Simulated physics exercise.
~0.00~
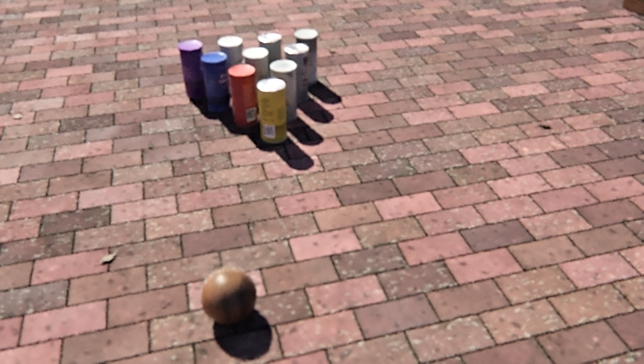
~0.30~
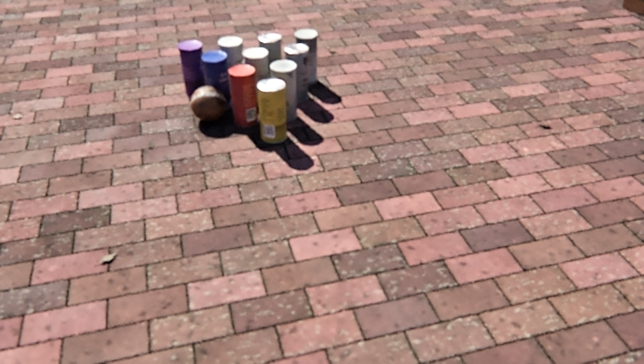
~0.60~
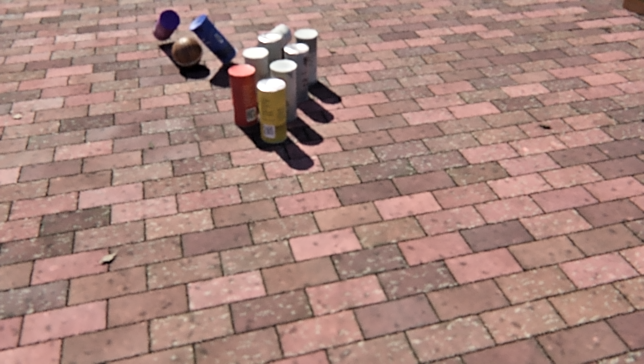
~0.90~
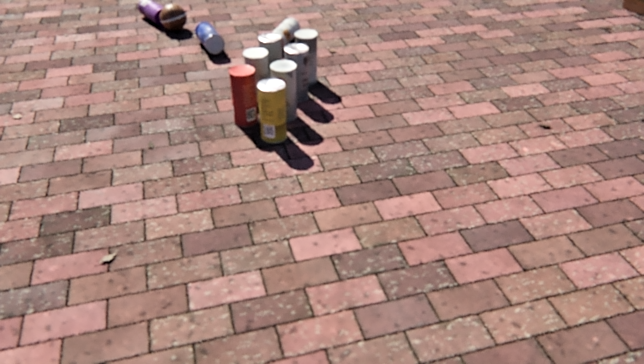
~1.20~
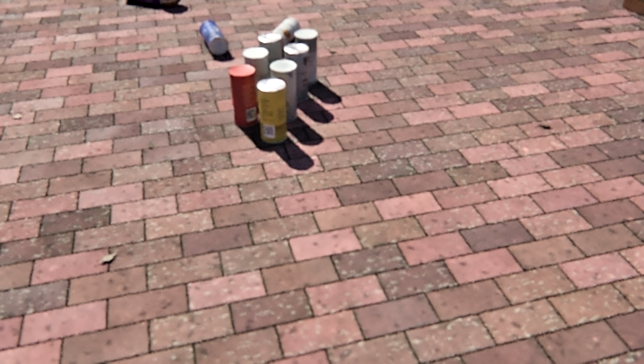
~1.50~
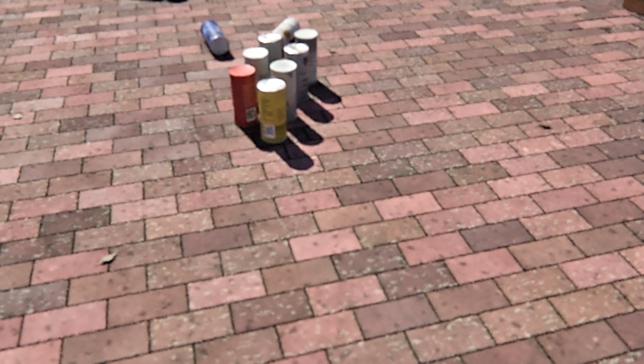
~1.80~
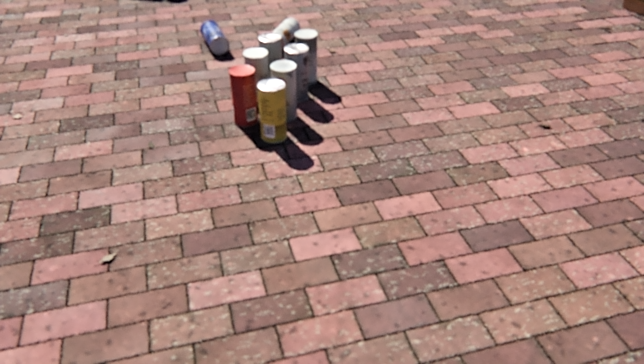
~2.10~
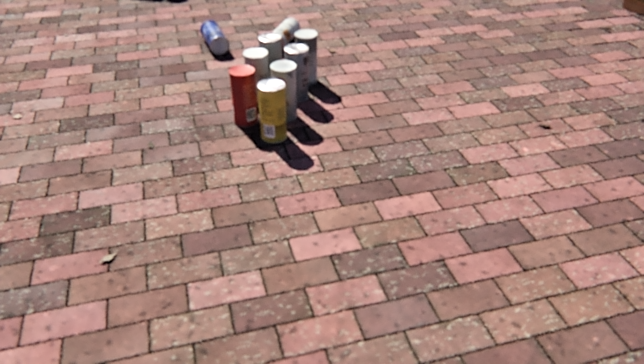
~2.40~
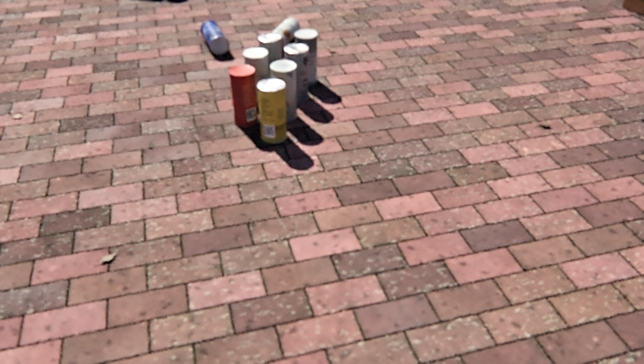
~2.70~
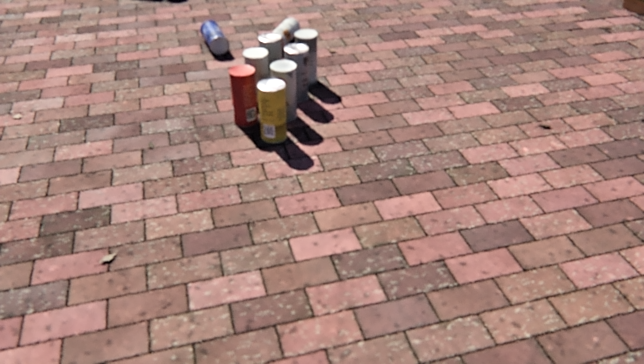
Wooden ball rolling across brick paving into standing canisters, toppling blue, purple and pale ones, then leaving view as the rest stand.
